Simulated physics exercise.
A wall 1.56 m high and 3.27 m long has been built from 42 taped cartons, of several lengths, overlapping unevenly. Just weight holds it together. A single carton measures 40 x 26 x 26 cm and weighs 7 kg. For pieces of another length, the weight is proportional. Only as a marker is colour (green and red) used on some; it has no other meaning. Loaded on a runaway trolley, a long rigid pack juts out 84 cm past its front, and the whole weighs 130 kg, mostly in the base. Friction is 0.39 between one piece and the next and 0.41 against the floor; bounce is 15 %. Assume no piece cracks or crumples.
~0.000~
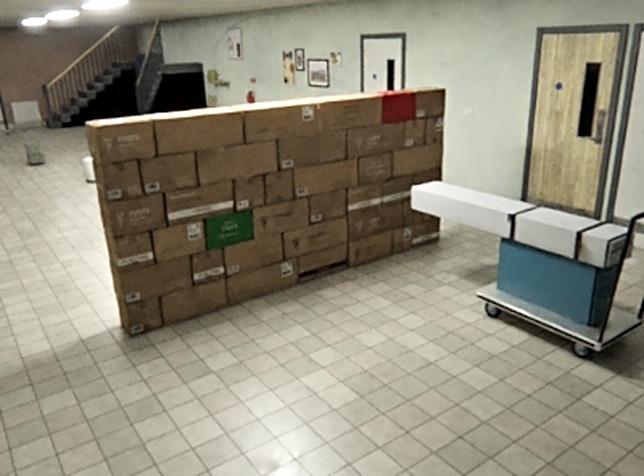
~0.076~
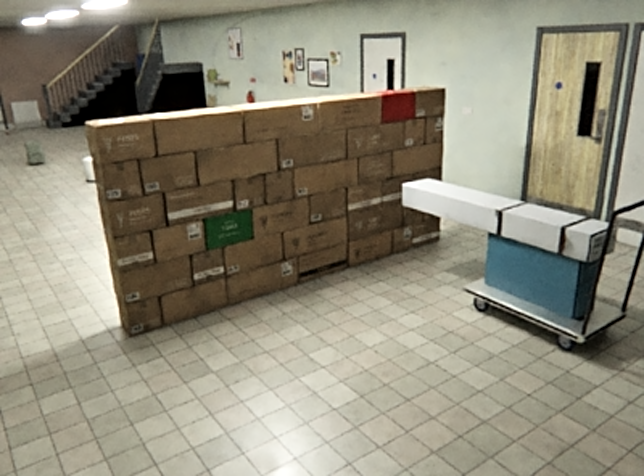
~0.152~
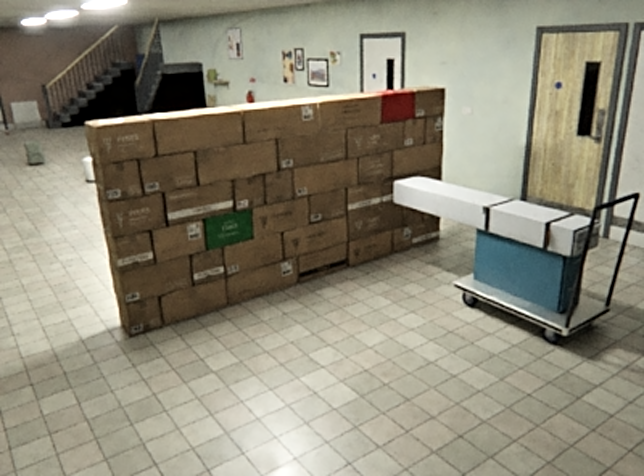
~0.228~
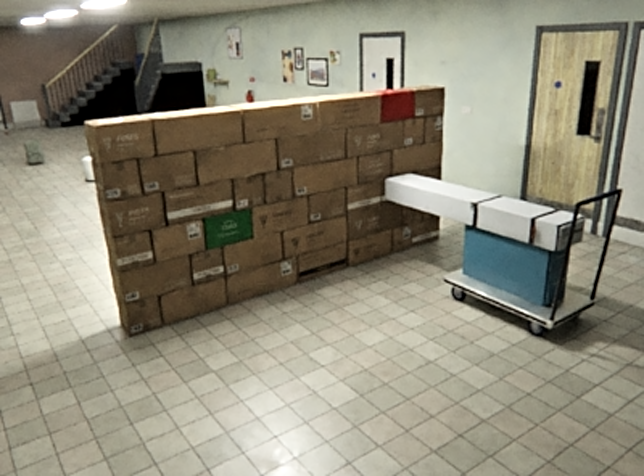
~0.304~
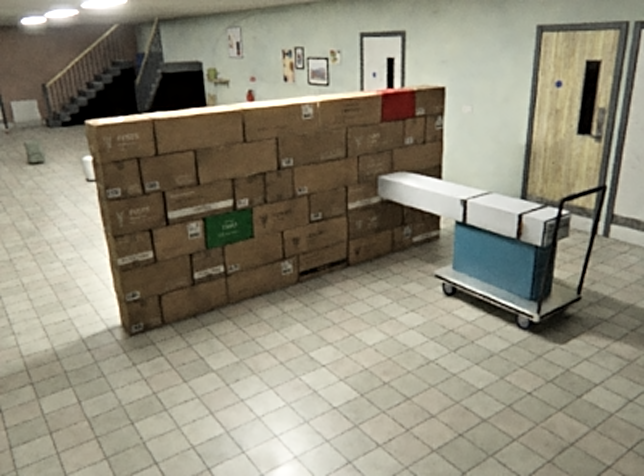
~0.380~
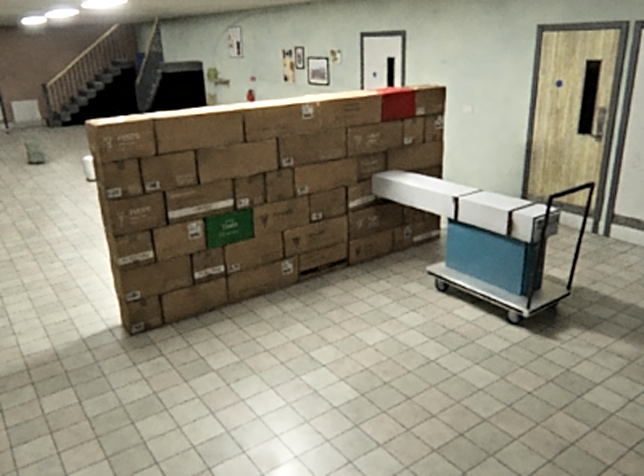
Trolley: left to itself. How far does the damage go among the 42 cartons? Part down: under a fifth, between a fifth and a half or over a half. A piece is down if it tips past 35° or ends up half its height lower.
One fifth up to half.
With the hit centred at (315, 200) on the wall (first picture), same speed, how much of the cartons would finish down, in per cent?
Result: Near 30 per cent down.
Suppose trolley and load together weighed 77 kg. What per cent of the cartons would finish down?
About 0 %.
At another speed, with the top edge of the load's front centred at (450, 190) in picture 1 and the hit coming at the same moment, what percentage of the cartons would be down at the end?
Then around 20 percent of them.
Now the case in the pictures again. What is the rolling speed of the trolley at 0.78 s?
0.4 m/s.
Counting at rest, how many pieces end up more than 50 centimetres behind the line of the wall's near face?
Roughly 12.
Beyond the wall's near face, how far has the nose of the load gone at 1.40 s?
Roughly 50 cm past it.
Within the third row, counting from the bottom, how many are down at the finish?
3.
After 0.78 s, load 33 cm past the wall's line, still rolling; none of the 42 cartons down, 15 disturbed; red carton shifted 19 cm.
After 1.40 s, load 51 cm past the wall's line, still rolling; 8 of the 42 cartons down; red carton leaning 23°, 15 cm lower.
After 1.76 s, load 57 cm past the wall's line, still rolling; 14 of the 42 cartons down; red carton leaning 62°, 85 cm lower.
After 2.26 s, load 62 cm past the wall's line, still rolling; 15 of the 42 cartons down; red carton on its side.
At rest (4.5 s), load 62 cm past the wall's line, stopped; 15 of the 42 cartons down; red carton on its side; green carton unmoved. That is 36 per cent. As the last picture would show them, middles, red carton near (291, 194), green carton near (223, 224).
